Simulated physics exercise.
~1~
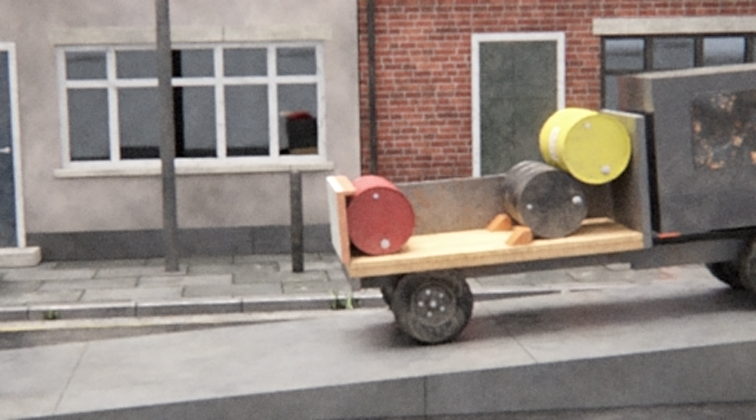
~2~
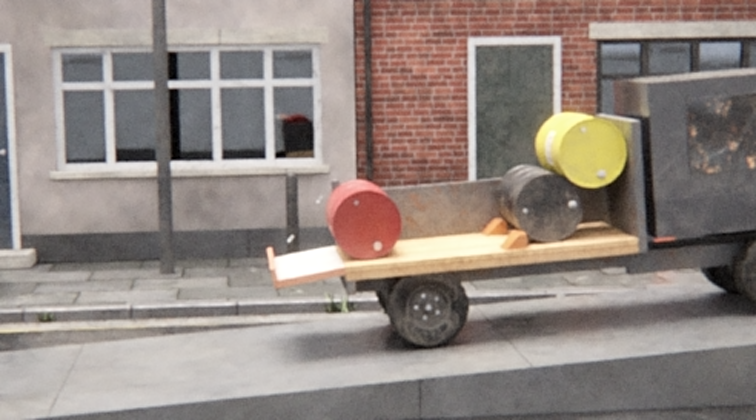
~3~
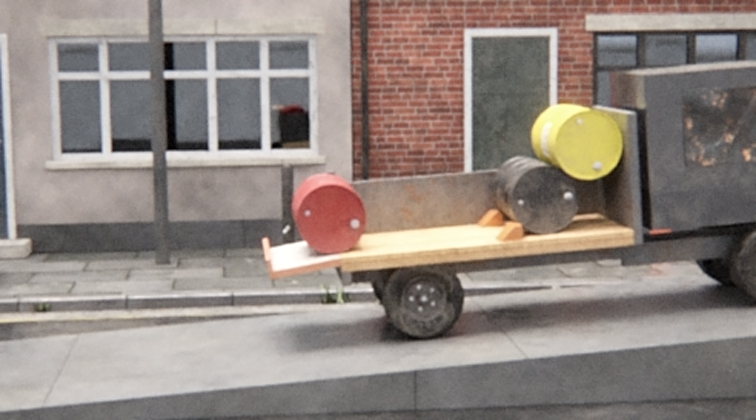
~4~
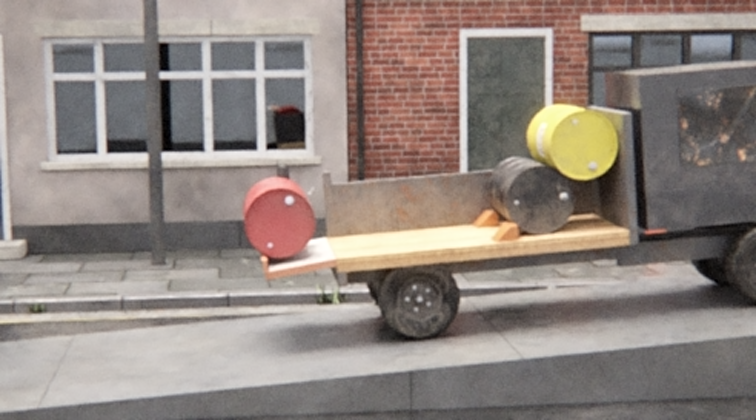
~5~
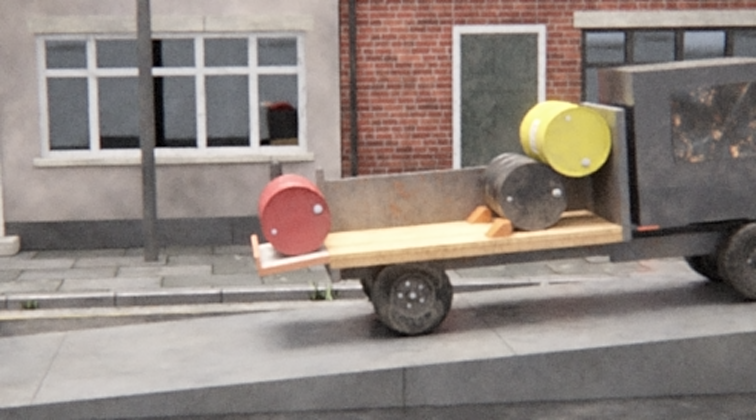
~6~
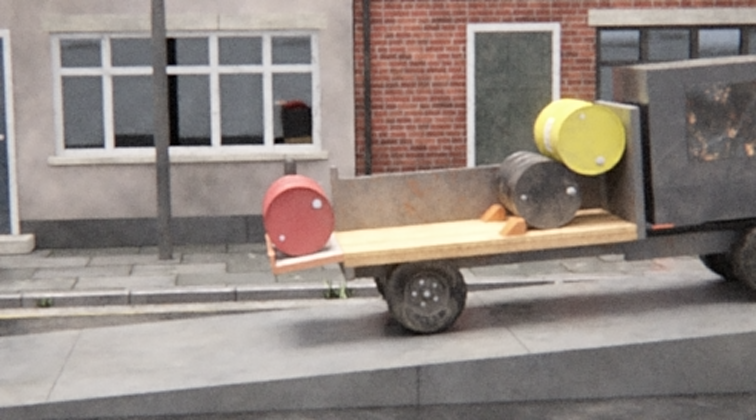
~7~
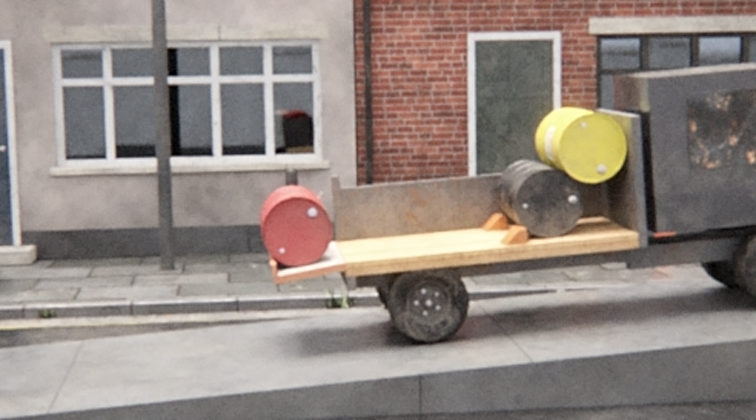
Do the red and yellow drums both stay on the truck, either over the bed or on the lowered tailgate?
Yes, both stay on the truck. The yellow drum is still over the bed, and the red one ends up out on the lowered tailgate.
